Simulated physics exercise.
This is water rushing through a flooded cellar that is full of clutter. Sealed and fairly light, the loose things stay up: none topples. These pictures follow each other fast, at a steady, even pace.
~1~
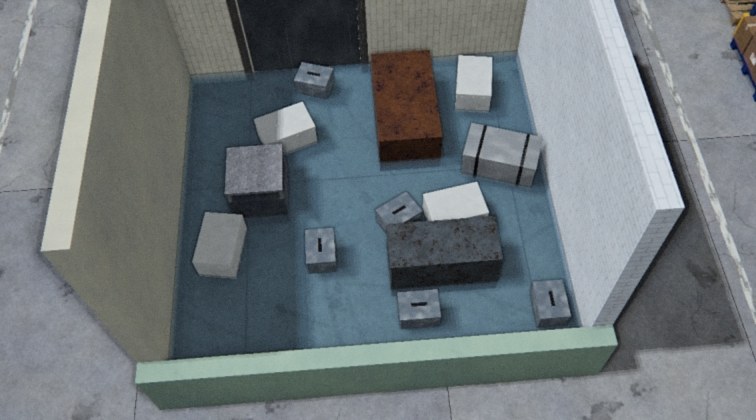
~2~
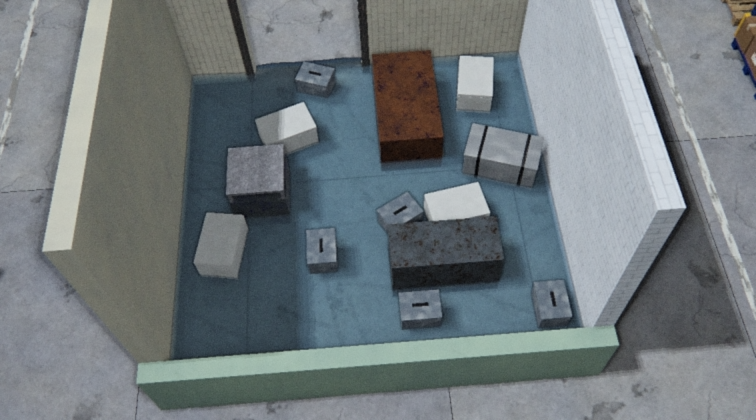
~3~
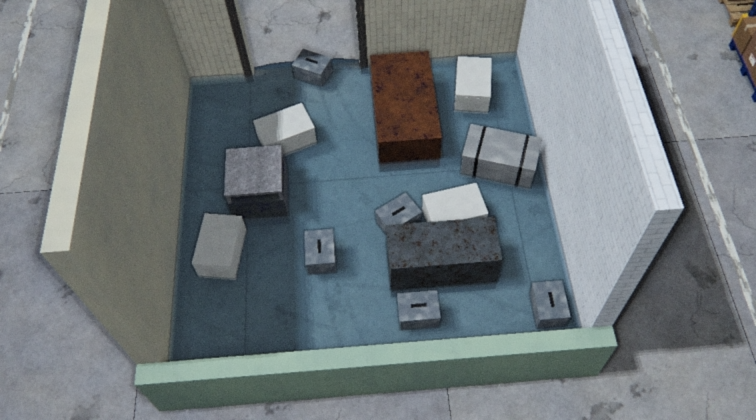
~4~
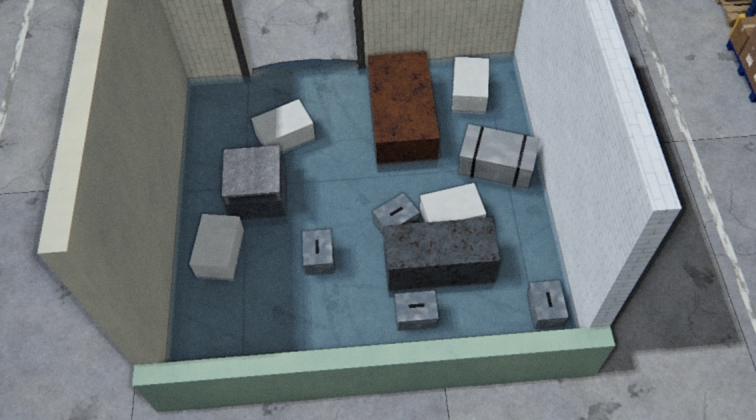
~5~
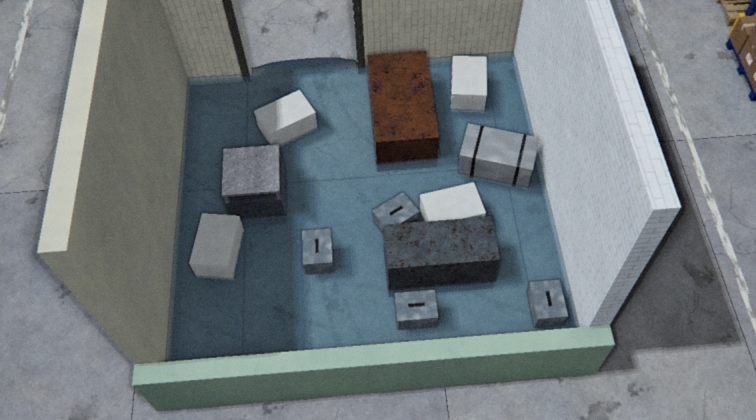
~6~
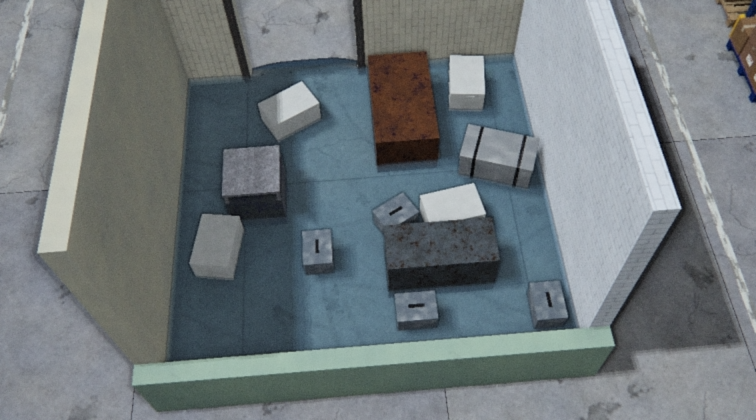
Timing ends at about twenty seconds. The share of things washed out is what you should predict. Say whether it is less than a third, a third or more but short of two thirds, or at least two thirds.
It is a third or more but short of two thirds.
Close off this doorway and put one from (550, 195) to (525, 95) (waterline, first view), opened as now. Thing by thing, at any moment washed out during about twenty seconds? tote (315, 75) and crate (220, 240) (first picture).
First retained, second retained.
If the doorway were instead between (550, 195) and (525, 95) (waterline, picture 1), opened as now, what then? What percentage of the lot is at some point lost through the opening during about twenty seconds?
80 per cent.
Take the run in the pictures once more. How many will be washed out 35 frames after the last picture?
That comes to 5.
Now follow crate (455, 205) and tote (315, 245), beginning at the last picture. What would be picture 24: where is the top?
Roughly (358, 190) and (304, 59).
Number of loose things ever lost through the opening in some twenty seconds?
Counting them up gives 5.
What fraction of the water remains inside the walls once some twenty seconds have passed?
Roughly 38 per cent.
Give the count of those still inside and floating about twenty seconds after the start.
Tally: 5.
A moment on, 2 of 10 are out; 8 afloat.
Next, 3 of 10 are out; 7 afloat.
Later, 5 of 10 are out; 5 afloat.
In the end, 5 of 10 are out; 5 afloat.
